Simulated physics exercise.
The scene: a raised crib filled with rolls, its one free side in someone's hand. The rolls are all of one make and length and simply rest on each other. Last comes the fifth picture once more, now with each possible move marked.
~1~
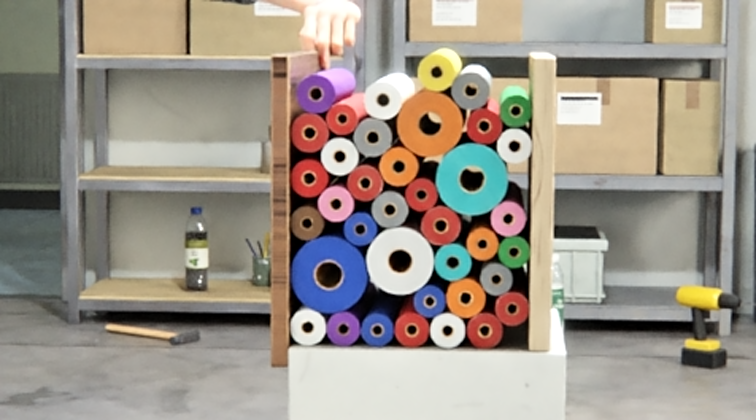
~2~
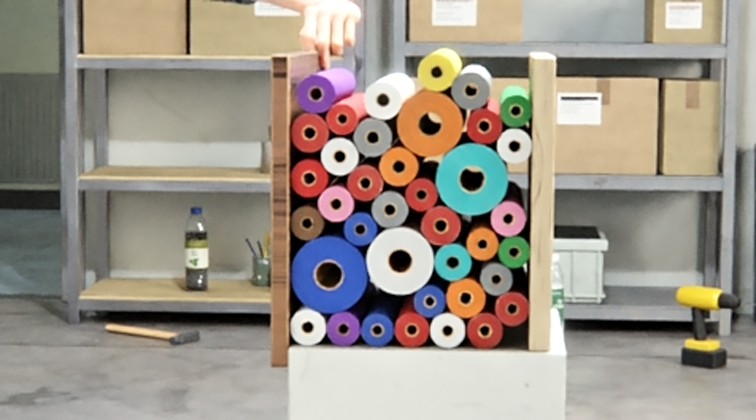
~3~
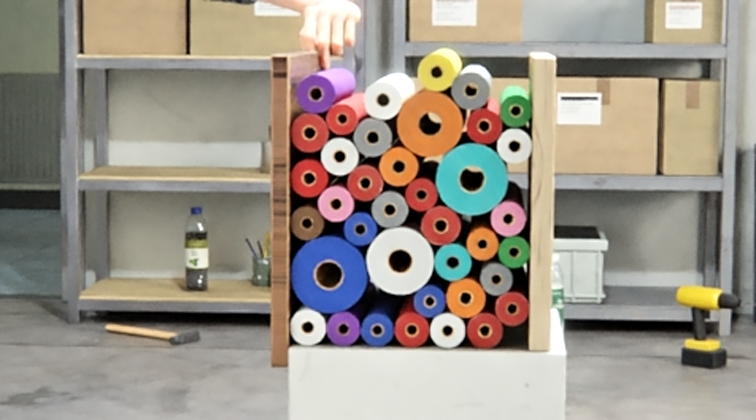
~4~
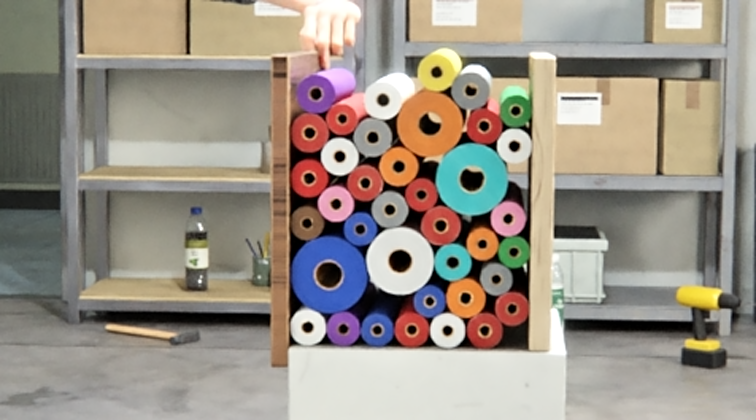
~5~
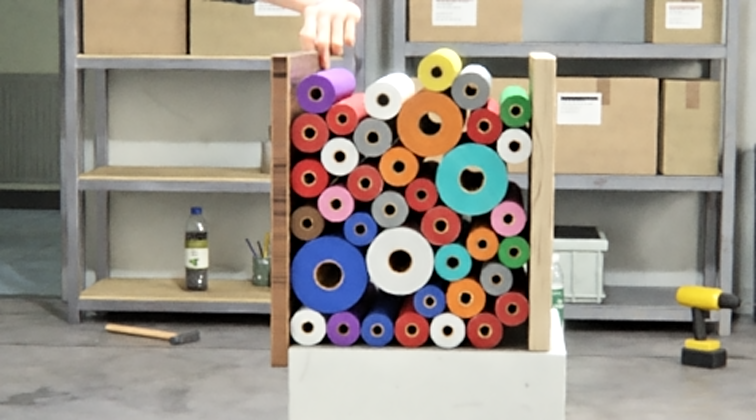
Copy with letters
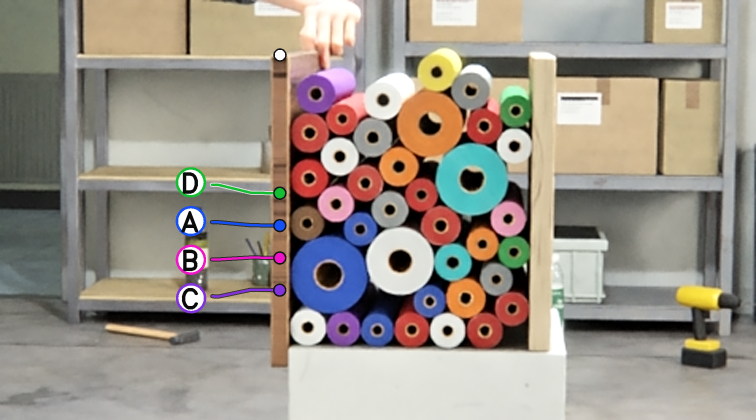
Colourful rolls sit stacked between two wooden boards, a hand on the left one, nothing moving.
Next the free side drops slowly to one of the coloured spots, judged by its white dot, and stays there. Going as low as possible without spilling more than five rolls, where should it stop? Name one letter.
No lower than D.
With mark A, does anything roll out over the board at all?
Yes.
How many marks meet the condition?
The number is one.
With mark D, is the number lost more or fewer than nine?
Fewer than nine.
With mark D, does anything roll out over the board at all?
Yes, at D.
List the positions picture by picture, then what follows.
A white roll (400, 261); a blue roll (360, 229); a turquoise roll (472, 179), in the first frame.
A turquoise roll (472, 179); an orange roll (399, 167), in the second frame.
A red roll (310, 133); a grey roll (471, 91), in the third frame.
Side board (299, 196); a white roll (308, 327), in the fourth frame.
A red roll (485, 331); a white roll (400, 261); a blue roll (360, 229), in the fifth frame.
On the marked copy, A at (280, 225); B at (280, 258); C at (279, 290); D at (280, 193); the white dot at (280, 55).
Taking D. A third of the way, top of the board (290, 117).
Two thirds of the way, top of the board (290, 189).
When it is over, top of the board (290, 192), three out over the board.
As for the rest, A more than five out over the board; B more than five out over the board; C more than five out over the board.
